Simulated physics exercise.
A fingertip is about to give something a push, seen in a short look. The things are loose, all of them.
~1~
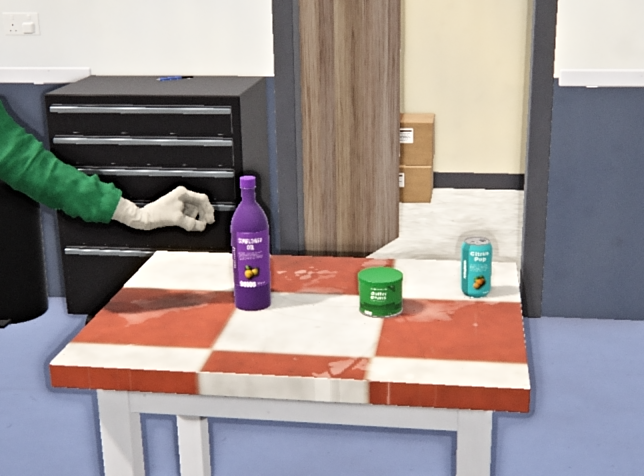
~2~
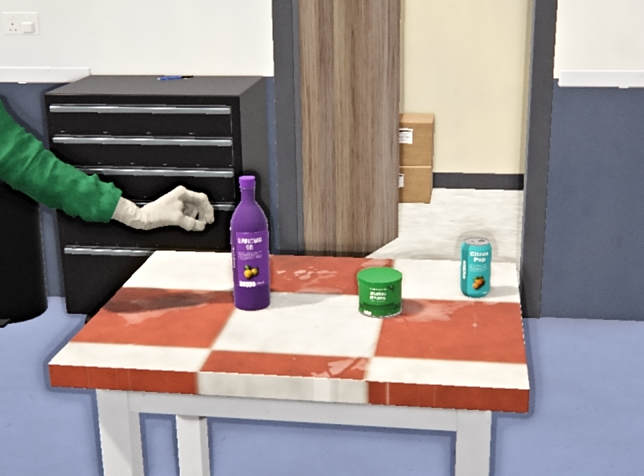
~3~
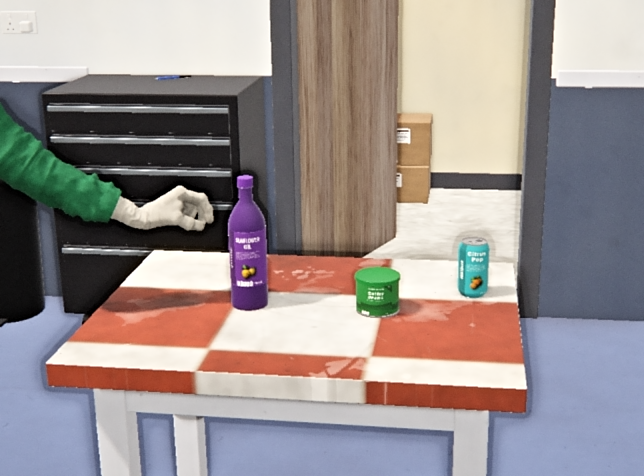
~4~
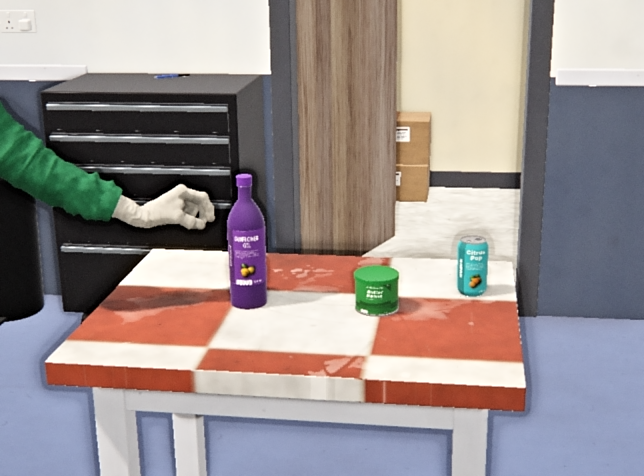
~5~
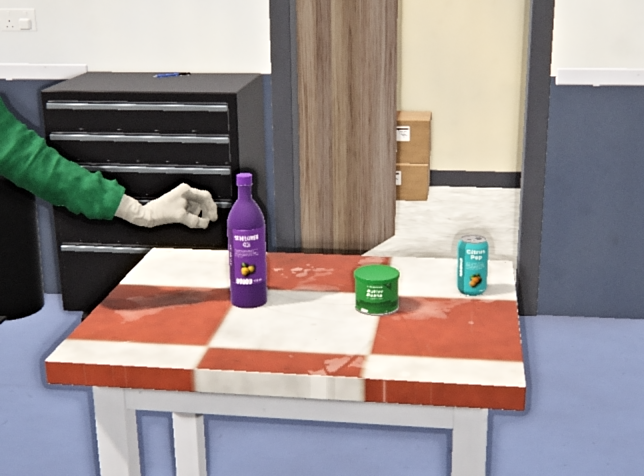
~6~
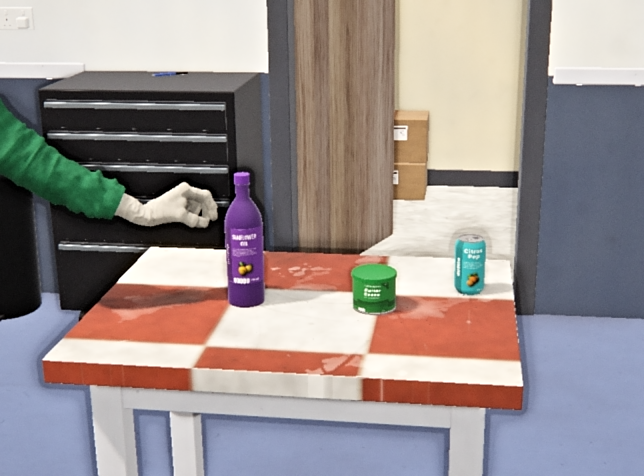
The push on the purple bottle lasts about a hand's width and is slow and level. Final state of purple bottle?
It will no longer be on its base.
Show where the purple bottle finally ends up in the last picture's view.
Near pixel (343, 255).
Then, 1.30 s past the last view, purple bottle rocked 22° from its first pose near (270, 238).
Then, 2.20 s past the last view, purple bottle rocked 67° from its first pose near (320, 263).
Then, 3.20 s past the last view, purple bottle on its side near (339, 269).
Finally, down or leaning hard on the table, purple bottle. Final places as the last picture's camera would see them, purple bottle near (343, 255).
